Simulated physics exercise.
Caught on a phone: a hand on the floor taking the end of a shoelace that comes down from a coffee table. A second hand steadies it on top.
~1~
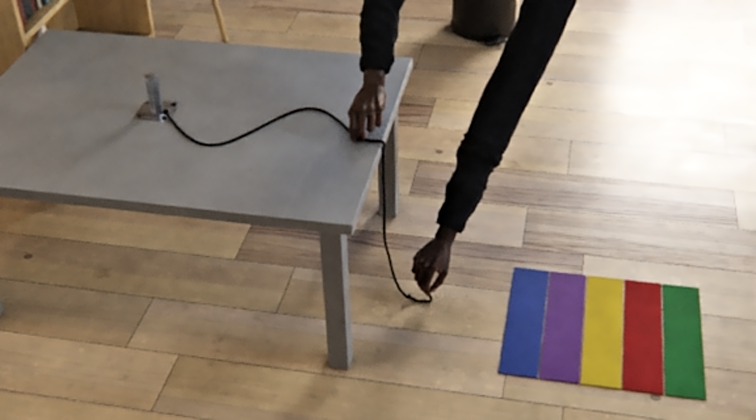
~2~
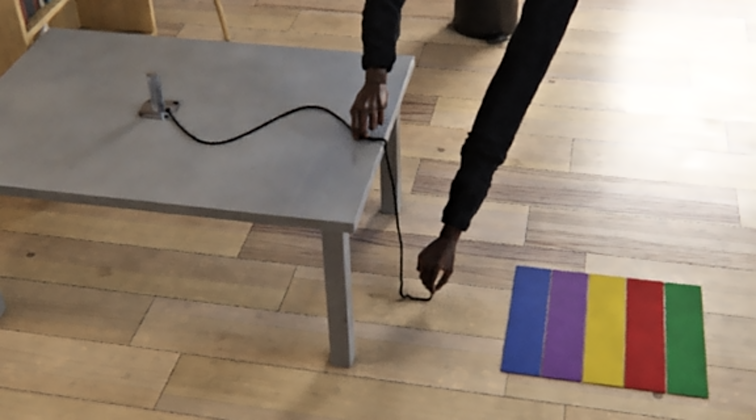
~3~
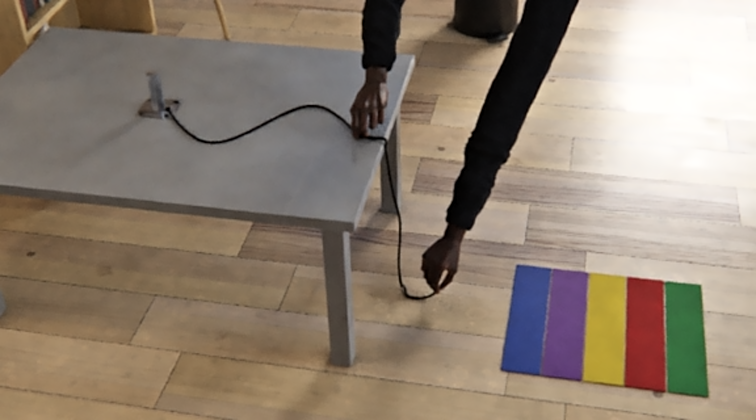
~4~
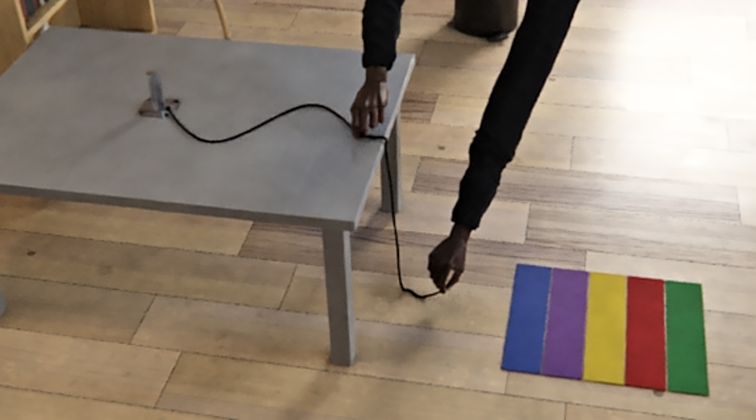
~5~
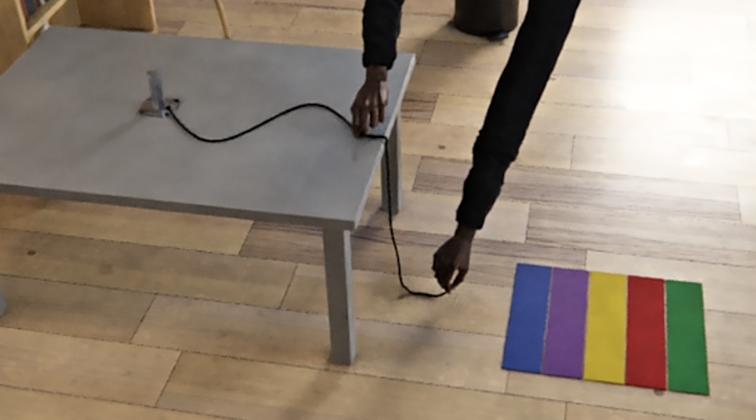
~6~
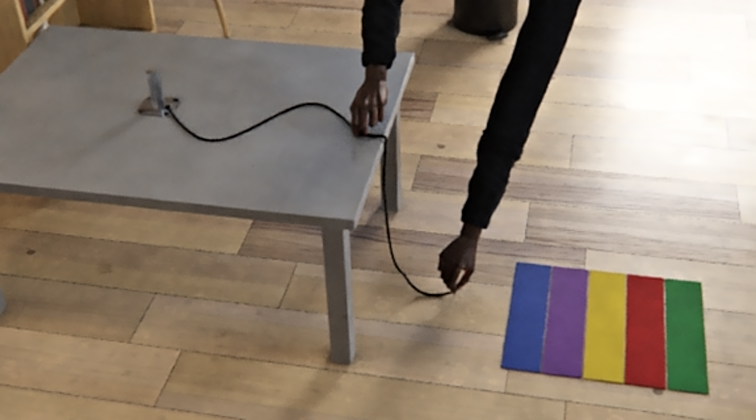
A dark-sleeved arm reaches down to a pale wooden floor, its hand holding the end of a black shoelace that hangs from a grey coffee table, seen from above. The lace curves across the tabletop from a small upright object, under another hand at the edge, with blue, purple, yellow, red and green strips lying to the right. The lower hand draws the end slightly rightward, the hanging lace shifting a little, while the upper hand barely moves.
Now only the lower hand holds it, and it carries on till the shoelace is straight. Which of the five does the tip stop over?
The red one.
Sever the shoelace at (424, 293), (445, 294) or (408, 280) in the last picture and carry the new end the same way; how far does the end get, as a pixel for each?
In that order: (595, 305), (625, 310) and (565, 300).
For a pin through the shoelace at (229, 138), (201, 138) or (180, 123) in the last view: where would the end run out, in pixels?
In that order: (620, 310), (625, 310) and (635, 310).
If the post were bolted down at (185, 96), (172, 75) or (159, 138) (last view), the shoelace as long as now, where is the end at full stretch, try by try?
In that order: (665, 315), (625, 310) and (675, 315).
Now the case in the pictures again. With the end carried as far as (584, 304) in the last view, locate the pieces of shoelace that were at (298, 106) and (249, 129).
They go to (345, 127) and to (286, 120).
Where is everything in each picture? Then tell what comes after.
End (430, 291); blue (521, 355); purple (561, 360); yellow (602, 365); red (643, 370); green (685, 376), in the first picture.
End (435, 290); shoelace through (182, 128) (249, 132) (322, 108) (378, 140) (396, 209) (401, 274), in the second picture.
End (439, 289), in the third picture.
End (446, 289); shoelace through (182, 126) (250, 131) (322, 106) (378, 138) (393, 207) (399, 272), in the fourth picture.
End (450, 289), in the fifth picture.
End (456, 289); shoelace through (182, 125) (249, 129) (322, 105) (378, 136) (385, 205) (399, 270), in the sixth picture.
A little later, end near (584, 304); over purple.
Next, end near (625, 309); over yellow.
When it is tight, end near (649, 312); over red. It halts on the red strip.
